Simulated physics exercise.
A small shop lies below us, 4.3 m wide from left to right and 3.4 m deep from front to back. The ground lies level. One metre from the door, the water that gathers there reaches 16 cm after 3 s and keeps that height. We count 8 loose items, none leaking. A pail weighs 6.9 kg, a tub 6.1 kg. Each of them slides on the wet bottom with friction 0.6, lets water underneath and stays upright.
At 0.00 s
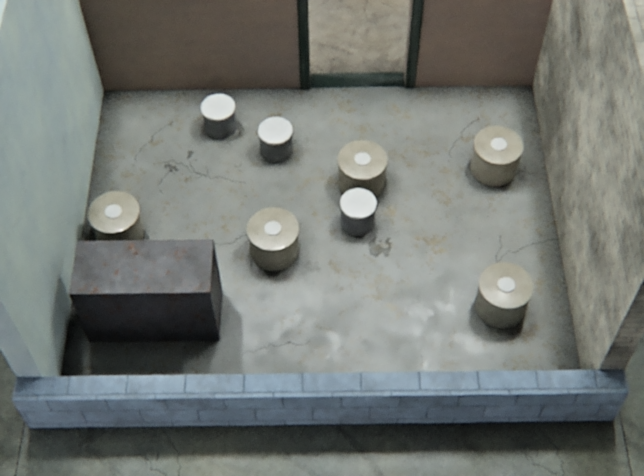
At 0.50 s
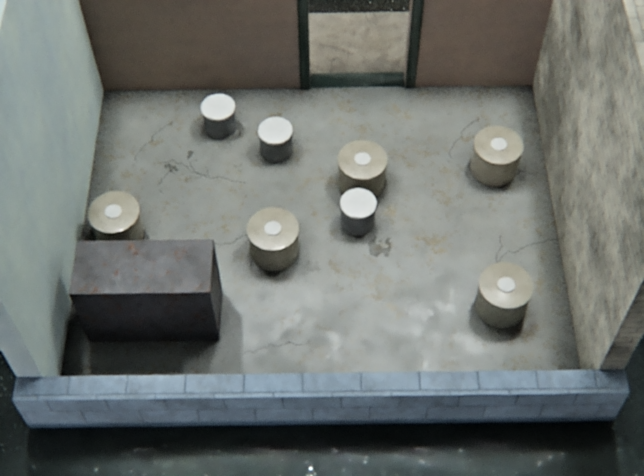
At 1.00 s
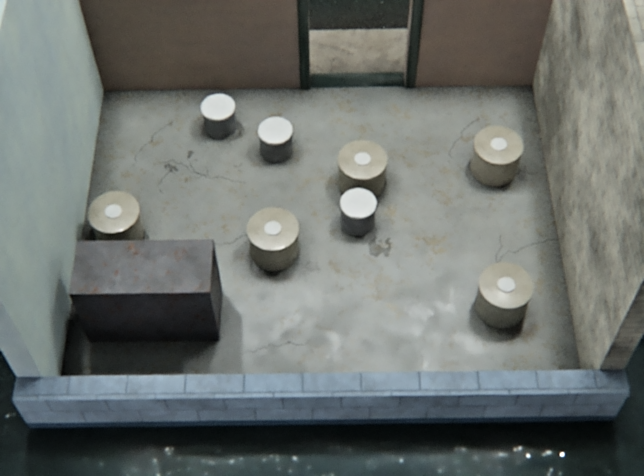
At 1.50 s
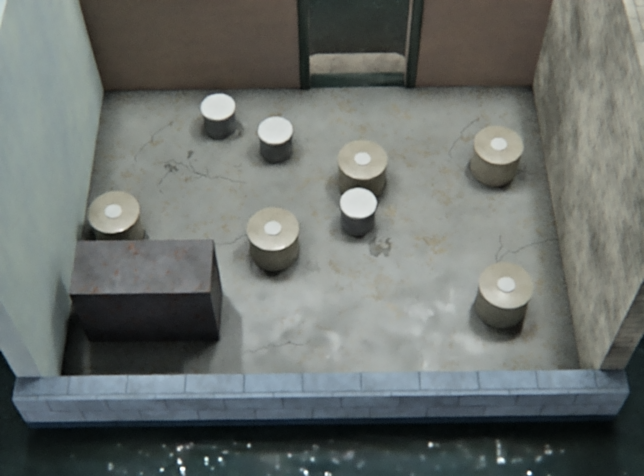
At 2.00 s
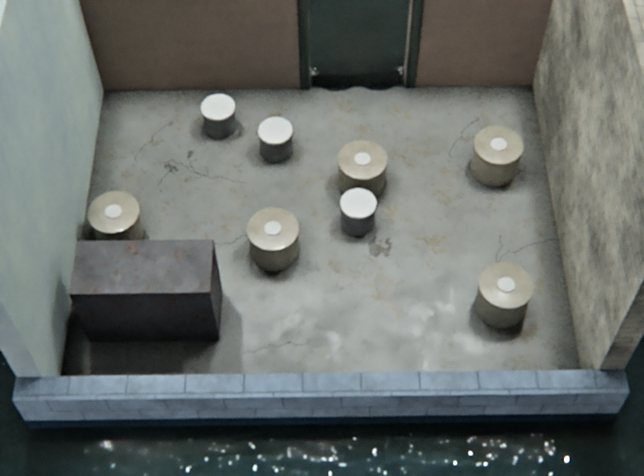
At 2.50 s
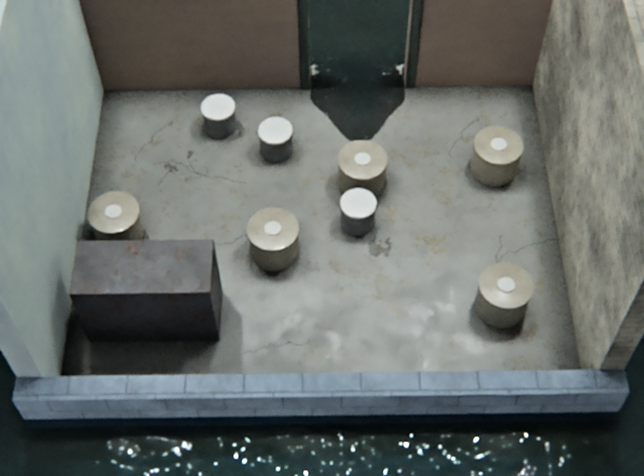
In a small shop, dark water comes through the doorway onto the floor among still containers.
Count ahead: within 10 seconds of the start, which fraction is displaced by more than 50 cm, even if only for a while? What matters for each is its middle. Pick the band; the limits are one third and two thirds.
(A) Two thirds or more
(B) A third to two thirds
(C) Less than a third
The answer is B.
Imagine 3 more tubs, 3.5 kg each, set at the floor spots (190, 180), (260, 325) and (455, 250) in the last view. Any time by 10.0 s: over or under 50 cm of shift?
First stays within it, second exceeds it, third exceeds it.
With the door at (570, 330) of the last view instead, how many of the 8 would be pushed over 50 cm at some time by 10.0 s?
The answer would then be 3.
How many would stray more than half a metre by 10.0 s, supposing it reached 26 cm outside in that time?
Then the count would be 6.
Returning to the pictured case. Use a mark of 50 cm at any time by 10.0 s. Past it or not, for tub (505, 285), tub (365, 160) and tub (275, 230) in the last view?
One by one in that order: Above; above; above.
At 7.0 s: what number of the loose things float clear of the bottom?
Tally: 1 of them.
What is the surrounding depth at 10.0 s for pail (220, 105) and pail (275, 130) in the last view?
Around 2 cm and 4 cm.
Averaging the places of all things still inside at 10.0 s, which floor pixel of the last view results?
The centre is close to (339, 239).
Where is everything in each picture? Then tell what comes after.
A pail at (275, 130) rests on the ground; a pail at (358, 203), on the bottom; water covers 0.0 m2; 0 of 8 have shifted, in the first picture.
A pail at (275, 130) rests on the ground; a pail at (358, 203), on the bottom; water covers 0.0 m2; 0 of 8 have shifted, in the second picture.
A pail at (275, 130) rests on the ground; a pail at (358, 203), on the bottom; water covers 0.0 m2; 0 of 8 have shifted, in the third picture.
A pail at (275, 130), on the bottom; a pail at (358, 203), on the bottom; 0.0 m2 under water; 0 of 8 have shifted, in the fourth picture.
A pail at (275, 130), on the bottom; a pail at (358, 203) rests on the ground; water covers 0.0 m2; 0 of 8 have shifted, in the fifth picture.
A pail at (275, 130), on the bottom; a pail at (358, 203), on the bottom; water covers 0.4 m2; 0 of 8 have shifted, in the sixth picture.
After 3.5 s 0 of 8 are over 50 cm from their spots; 0 afloat.
After 4.5 s 0 of 8 are over 50 cm from their spots; 1 afloat.
After 7.0 s 2 of 8 are over 50 cm from their spots; 1 afloat.
After 10.0 s 3 of 8 are over 50 cm from their spots, and 3 have been at some point; 4 afloat.
